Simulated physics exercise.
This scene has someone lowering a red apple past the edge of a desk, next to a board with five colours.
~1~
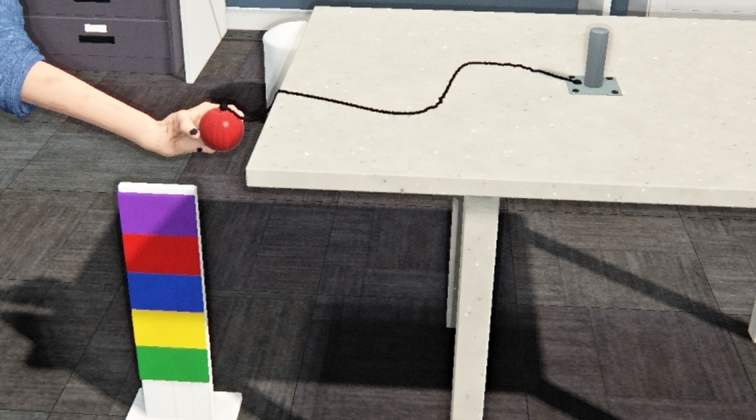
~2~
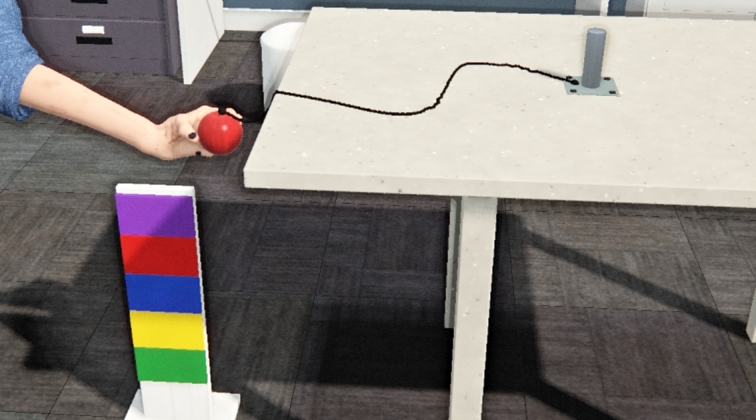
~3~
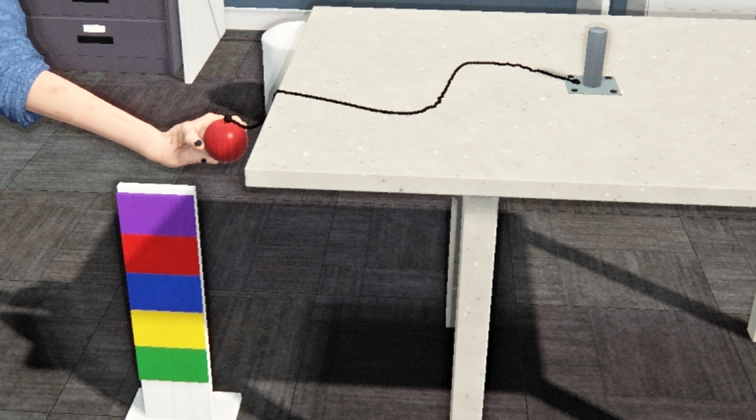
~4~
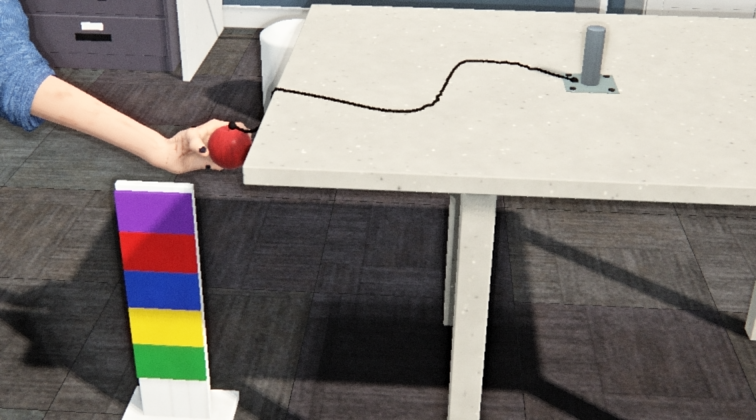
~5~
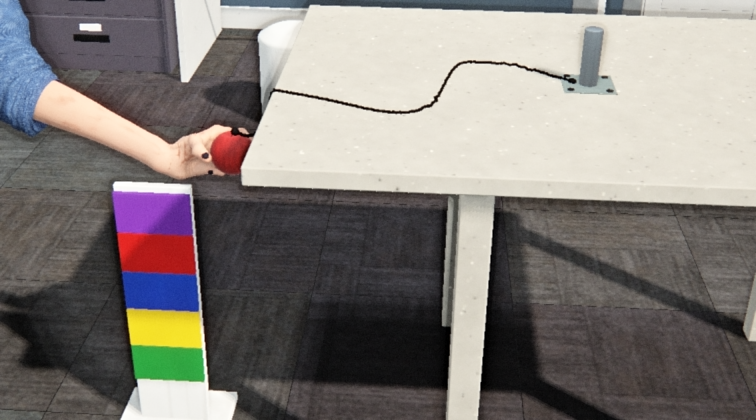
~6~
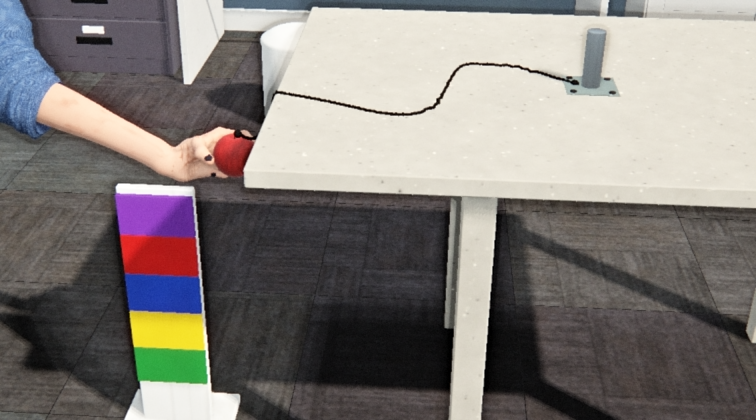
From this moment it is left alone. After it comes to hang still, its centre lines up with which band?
It lines up with blue.
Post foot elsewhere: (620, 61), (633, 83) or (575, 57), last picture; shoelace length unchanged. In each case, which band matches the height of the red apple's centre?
Result 1: Red. Result 2: Red. Result 3: Blue.
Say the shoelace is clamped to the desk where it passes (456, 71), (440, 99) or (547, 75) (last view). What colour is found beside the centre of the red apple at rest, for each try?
Red, then purple, then blue.
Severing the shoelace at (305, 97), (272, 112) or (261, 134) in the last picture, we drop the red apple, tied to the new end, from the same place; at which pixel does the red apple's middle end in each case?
Roughly (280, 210), (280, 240), (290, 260).
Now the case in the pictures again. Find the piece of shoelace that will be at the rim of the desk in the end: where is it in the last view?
It's the piece you see at (411, 114).
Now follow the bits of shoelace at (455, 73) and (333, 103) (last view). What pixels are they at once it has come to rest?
First one close to (411, 80), second close to (284, 152).
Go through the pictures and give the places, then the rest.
Red apple (221, 129); purple (157, 216); red (161, 256); blue (165, 294); yellow (169, 330); green (173, 365), in the first picture.
Red apple (220, 133); shoelace through (537, 72) (466, 64) (442, 95) (380, 112) (299, 96), in the second picture.
Red apple (225, 140), in the third picture.
Red apple (230, 147); shoelace through (537, 69) (466, 62) (441, 92) (379, 110) (298, 93), in the fourth picture.
Red apple (233, 153), in the fifth picture.
Red apple (235, 155); shoelace through (537, 72) (467, 64) (442, 95) (380, 113) (299, 96), in the sixth picture.
Early on, apple near (245, 282); level with blue.
Midway, apple near (314, 268); level with blue.
Near the end, apple near (277, 283); level with blue.
Finally, apple near (289, 282); level with blue. The blue one.
